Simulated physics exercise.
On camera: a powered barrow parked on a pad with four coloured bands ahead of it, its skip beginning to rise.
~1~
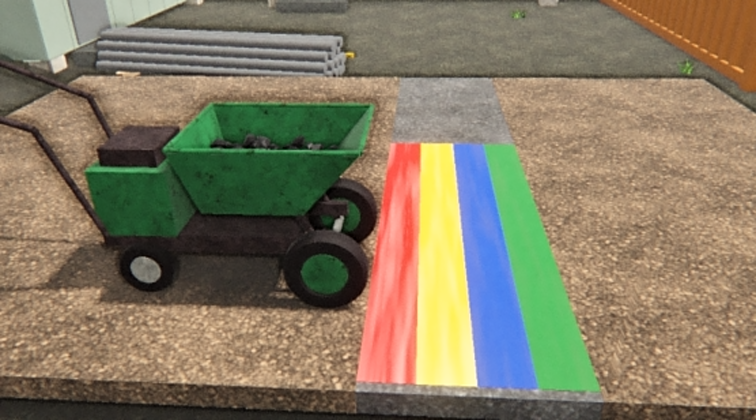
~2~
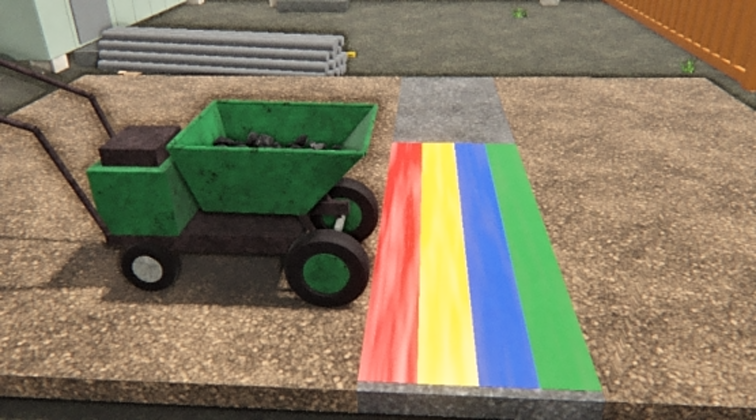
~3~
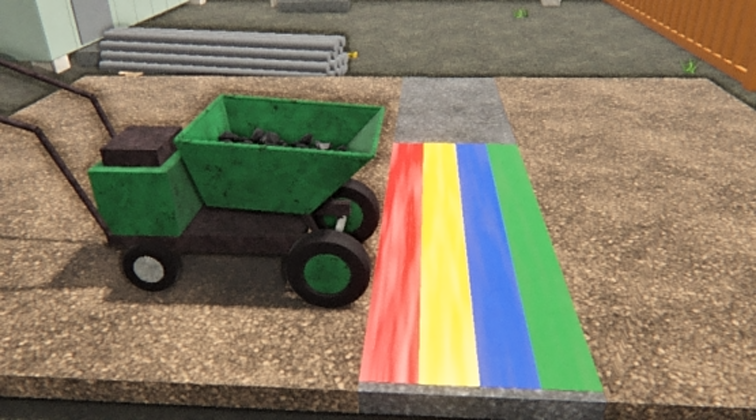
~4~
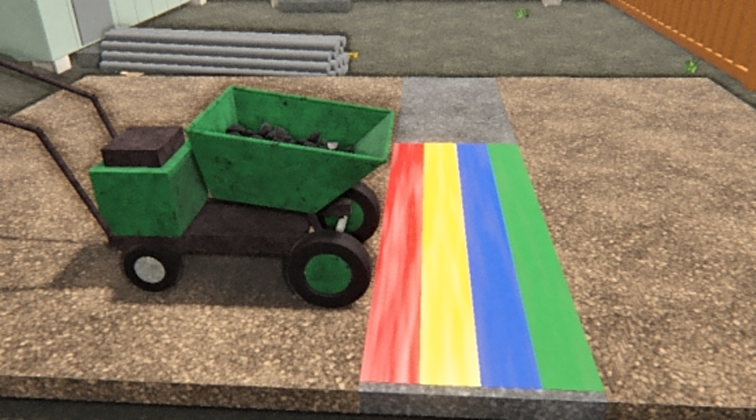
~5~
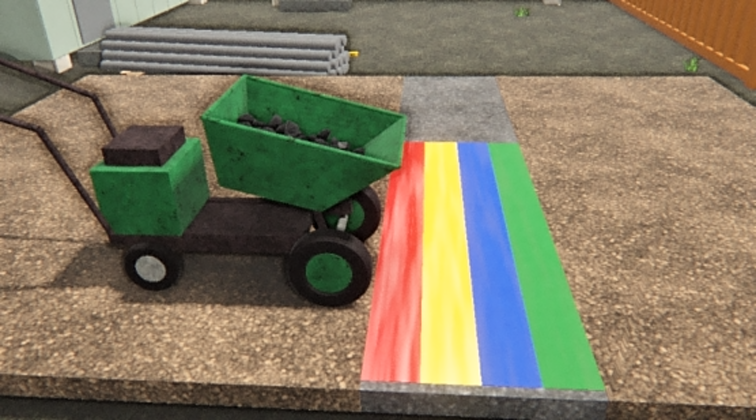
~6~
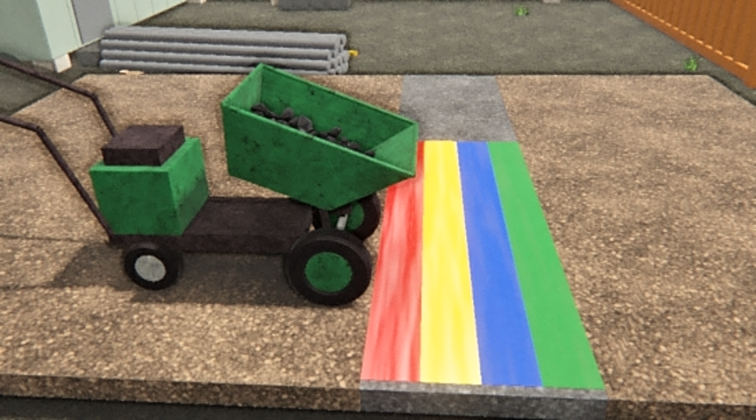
The footage shows a green powered barrow holding dark lumps, parked on a rough pad beside red, yellow, blue and green bands, as its skip starts level and steadily tilts toward the right, its rear rising clear of the chassis.
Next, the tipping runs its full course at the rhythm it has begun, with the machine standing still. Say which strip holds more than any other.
The blue strip carries the most.
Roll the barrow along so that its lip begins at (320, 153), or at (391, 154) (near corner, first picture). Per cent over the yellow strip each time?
First some 40, then 0 per cent.
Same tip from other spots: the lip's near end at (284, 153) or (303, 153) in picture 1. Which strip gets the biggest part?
First yellow, then the yellow strip.
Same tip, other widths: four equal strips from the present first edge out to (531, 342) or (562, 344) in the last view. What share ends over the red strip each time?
First some 0, then 0 per cent.
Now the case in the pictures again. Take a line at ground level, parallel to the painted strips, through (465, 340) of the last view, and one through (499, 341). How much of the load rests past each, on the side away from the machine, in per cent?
In turn 90 and 70 in a hundred.
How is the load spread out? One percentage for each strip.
About: Red strip 0, yellow strip 10, blue strip 45, green strip 25 per cent.
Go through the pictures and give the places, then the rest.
Lip of the skip near (360, 154), level; top of the load near (258, 167), lumps of coal; red strip near (390, 335); yellow strip near (445, 337); blue strip near (500, 339); green strip near (555, 341), in the first frame.
Lip of the skip near (364, 154), tipped barely; top of the load near (261, 165), in the second frame.
Lip of the skip near (372, 157), tipped barely; top of the load near (250, 149), in the third frame.
Lip of the skip near (384, 161), tipped a little; top of the load near (246, 154), in the fourth frame.
Lip of the skip near (398, 167), tipped a little; top of the load near (257, 145), in the fifth frame.
Lip of the skip near (413, 176), tipped clearly; top of the load near (269, 129); red strip near (394, 333); yellow strip near (449, 335); blue strip near (504, 337); green strip near (560, 339), in the sixth frame.
Shortly afterwards, skip tipped steeply; the whole lot in the skip.
Next, skip tipped right over; the bulk in the skip; only a few over the yellow strip; near a quarter over the blue strip; only a few over the green strip.
Some moments later, skip tipped right over; a little in the skip; a little over the yellow strip; near half over the blue strip; near a quarter over the green strip; a little off the paint.
In the end, skip tipped right over; a little in the skip; none at all over the red strip; a little over the yellow strip; near half over the blue strip; near a quarter over the green strip; a little off the paint.
